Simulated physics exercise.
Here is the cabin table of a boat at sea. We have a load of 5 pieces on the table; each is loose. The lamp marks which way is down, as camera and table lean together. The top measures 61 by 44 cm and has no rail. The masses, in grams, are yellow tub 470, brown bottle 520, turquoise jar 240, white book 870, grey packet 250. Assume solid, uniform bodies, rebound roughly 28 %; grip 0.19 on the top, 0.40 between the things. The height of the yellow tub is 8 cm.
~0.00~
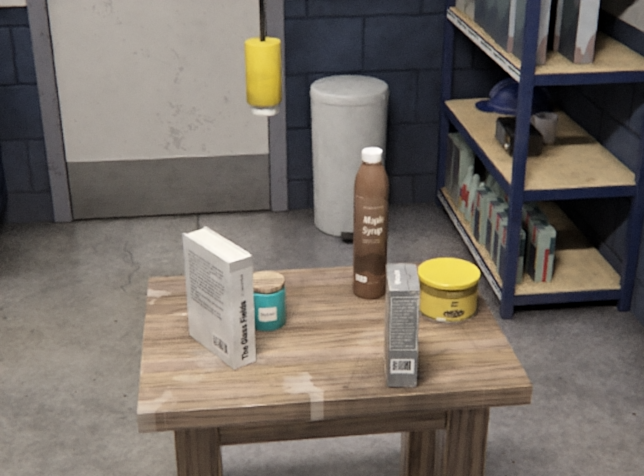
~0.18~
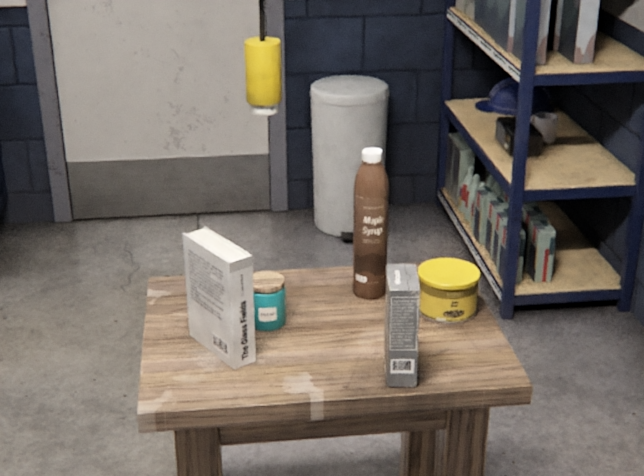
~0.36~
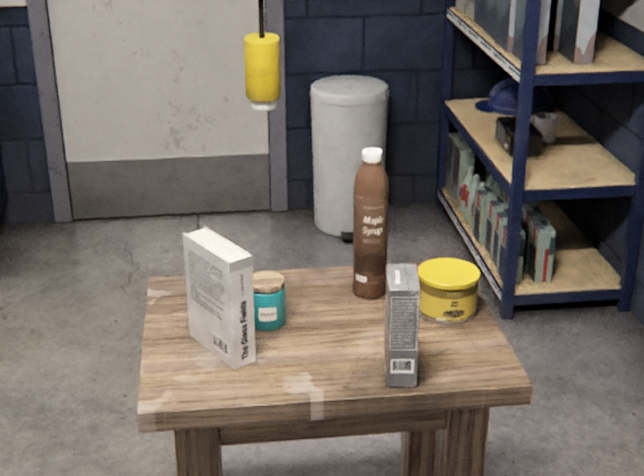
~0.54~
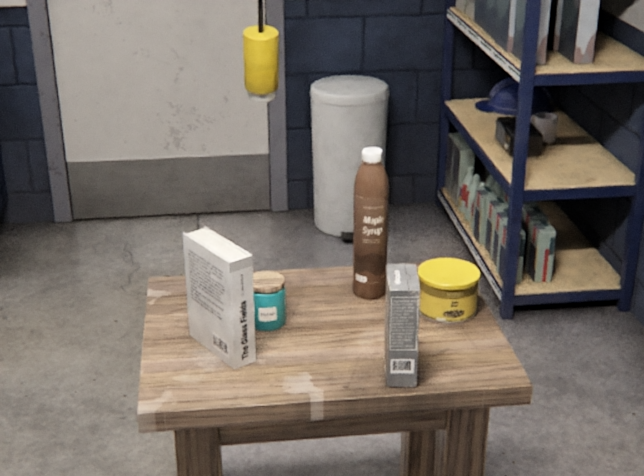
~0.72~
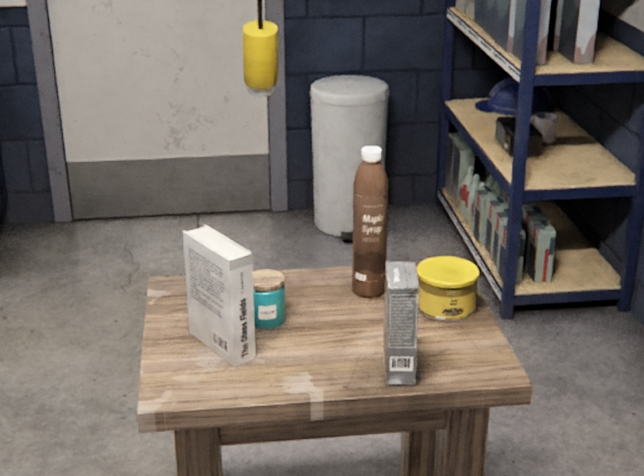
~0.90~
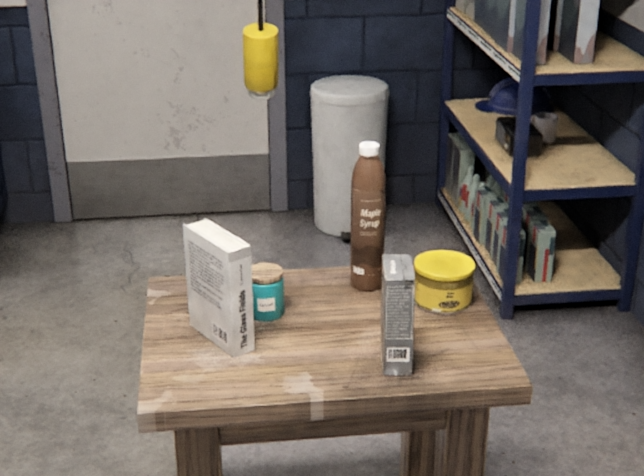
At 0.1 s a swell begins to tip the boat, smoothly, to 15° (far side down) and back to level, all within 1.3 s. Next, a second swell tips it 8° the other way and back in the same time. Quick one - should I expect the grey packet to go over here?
No, it will stay standing.
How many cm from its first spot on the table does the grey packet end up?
9 cm.
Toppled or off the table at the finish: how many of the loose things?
The answer: 0.
By 1.00 s, heel 10°, far side down; grey packet 6 cm from its spot near (395, 308); white book 6 cm from its spot; turquoise jar 6 cm from its spot.
By 1.20 s, heel 3°, far side down; grey packet 9 cm from its spot near (391, 298); white book 9 cm from its spot; turquoise jar 9 cm from its spot.
When it is over (3.2 s), not toppled but over 5 cm from the start, yellow tub, brown bottle, turquoise jar, white book and grey packet. End places, in pixels of the last picture, grey packet near (391, 298).
